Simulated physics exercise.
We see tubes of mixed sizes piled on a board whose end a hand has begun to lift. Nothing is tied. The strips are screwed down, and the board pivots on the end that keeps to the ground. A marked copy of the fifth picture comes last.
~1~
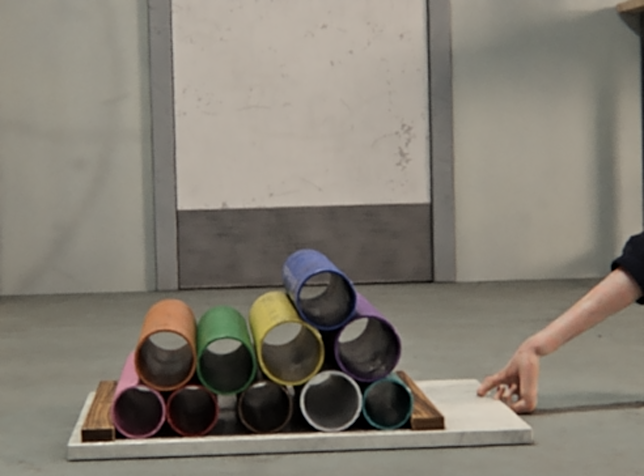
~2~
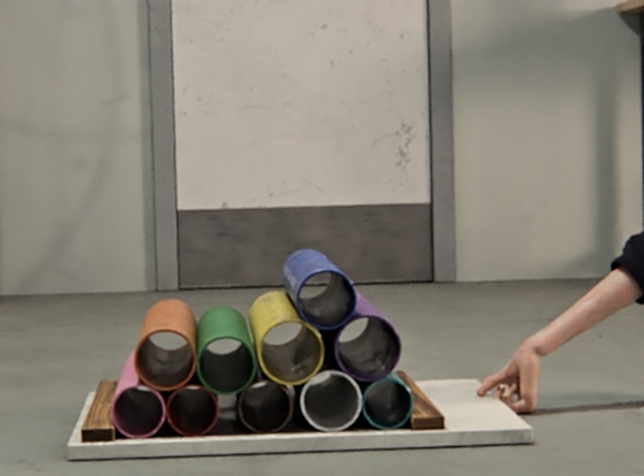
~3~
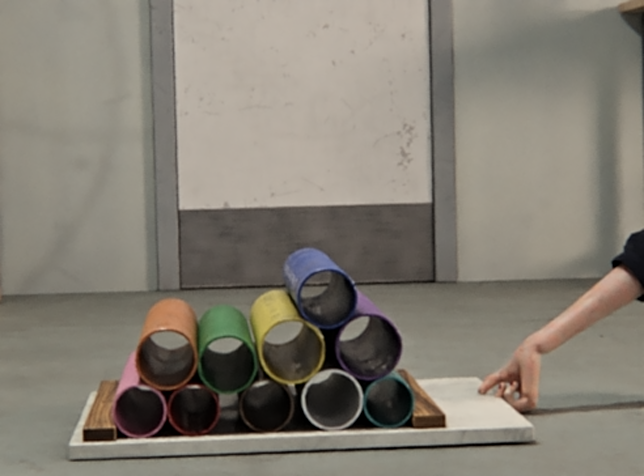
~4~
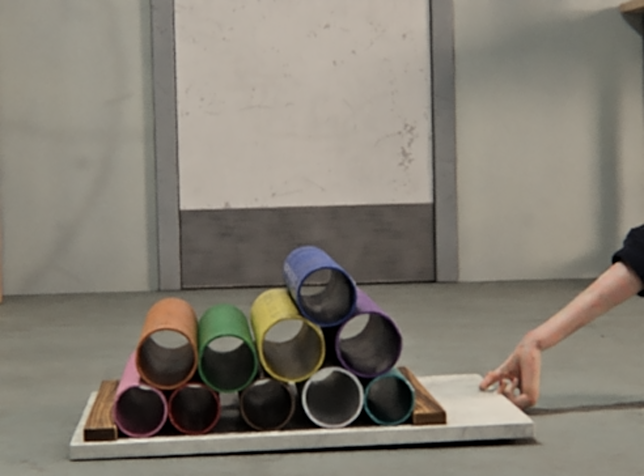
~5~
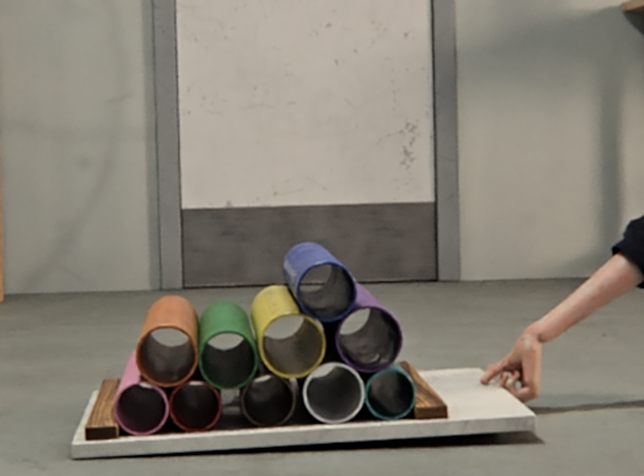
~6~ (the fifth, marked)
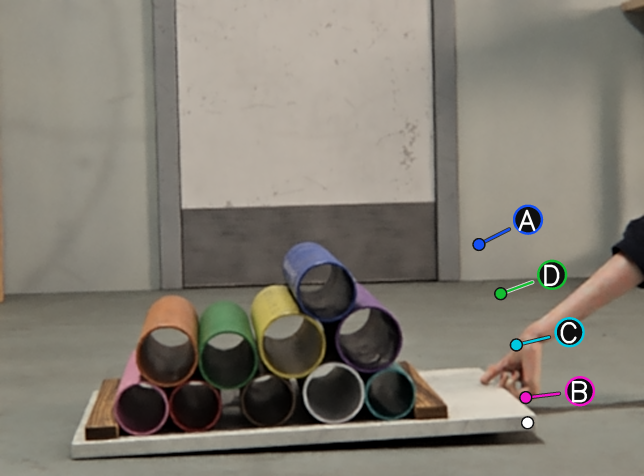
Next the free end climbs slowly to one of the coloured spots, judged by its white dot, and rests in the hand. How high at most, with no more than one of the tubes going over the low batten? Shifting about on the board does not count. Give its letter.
It can be raised to C.
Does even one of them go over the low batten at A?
At A: Yes.
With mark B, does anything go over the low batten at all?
At B: No.
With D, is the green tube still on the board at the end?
The green tube: No.
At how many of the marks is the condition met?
Two of the four.
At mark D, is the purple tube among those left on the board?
Yes.
On the marked copy, A at (479, 244); B at (526, 398); C at (516, 345); D at (501, 294); the white dot at (527, 423).
Following C. Soon after the start, board at 11°.
Later, board at 12°.
In the end, board at 12°, none over the low batten.
As for the rest, A four over the low batten (orange, yellow, green, blue); B none over the low batten; D four over the low batten (orange, yellow, green, blue).
